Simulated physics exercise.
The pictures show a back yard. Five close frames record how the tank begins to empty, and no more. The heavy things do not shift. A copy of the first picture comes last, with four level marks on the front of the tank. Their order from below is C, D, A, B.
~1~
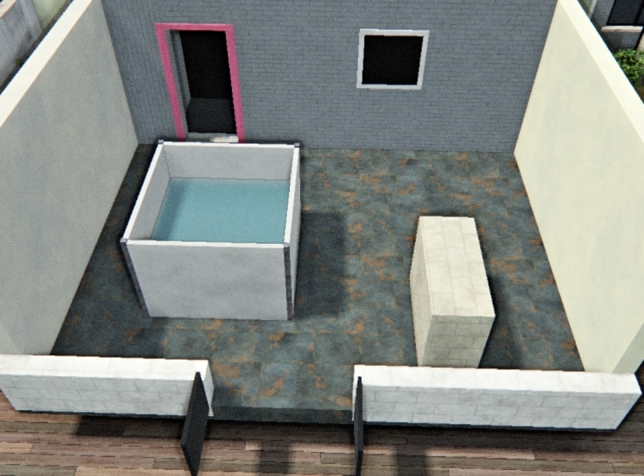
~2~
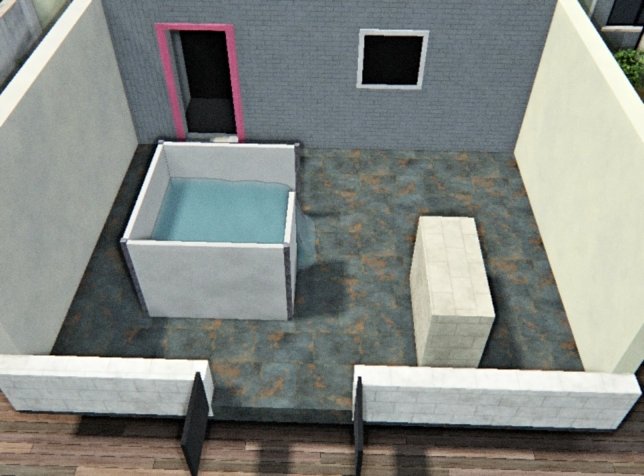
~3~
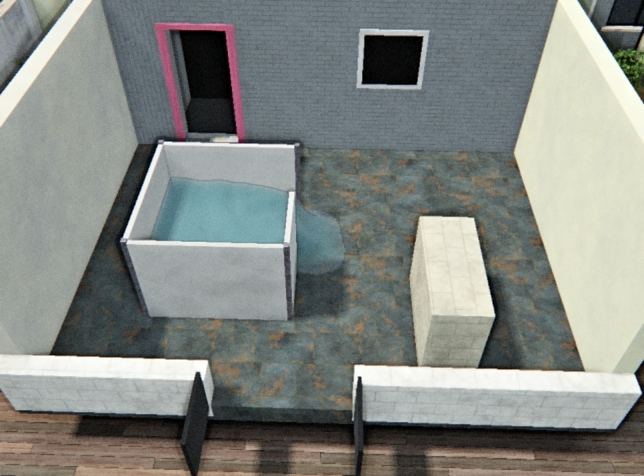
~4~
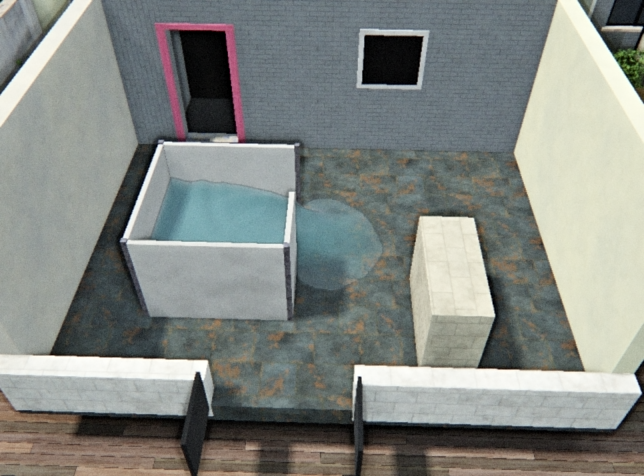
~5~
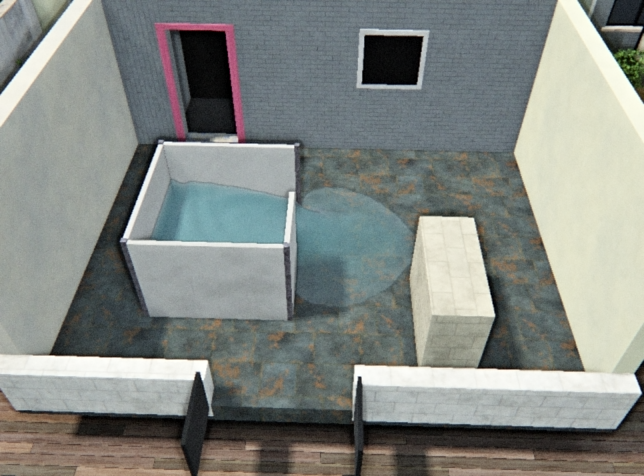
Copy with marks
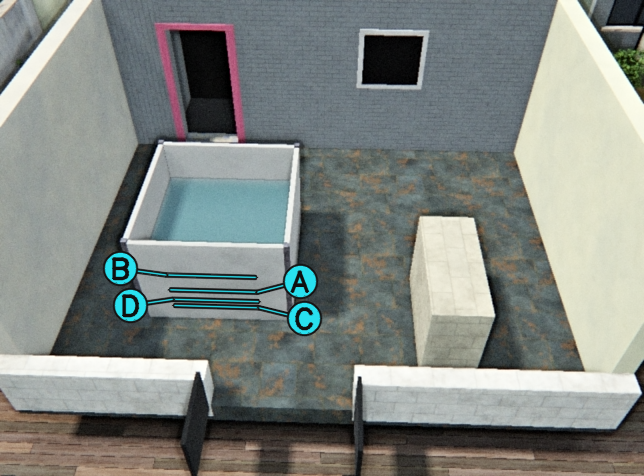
In a walled back yard, water poured out of the right side of a white tank and spread across the dark ground in a widening, rounded sheet, reaching the pale block on the right.
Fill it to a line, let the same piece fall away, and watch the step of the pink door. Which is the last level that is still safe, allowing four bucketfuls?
Use mark B.
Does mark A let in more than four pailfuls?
No, that is safe.
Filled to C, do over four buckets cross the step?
No, not at all.
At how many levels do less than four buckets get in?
All of them.
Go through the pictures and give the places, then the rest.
Water in the tank at rest, its middle at (223, 222); foot of the pink doorway at (213, 145); open gate at (281, 360).
Water covers 1 % of the ground and shows as far out as (307, 252).
Water covers 3 % of the ground and shows as far out as (332, 266).
Water covers 6 % of the ground and shows as far out as (375, 254).
Water covers 11 % of the ground and shows as far out as (394, 217).
On the marked copy, A at (213, 291); B at (210, 276); C at (216, 306); D at (215, 300); from the bottom up C, D, A, B.
With A, nothing gets over.
With B, a splash gets over, under a bucket.
With C, nothing gets over.
With D, nothing gets over.
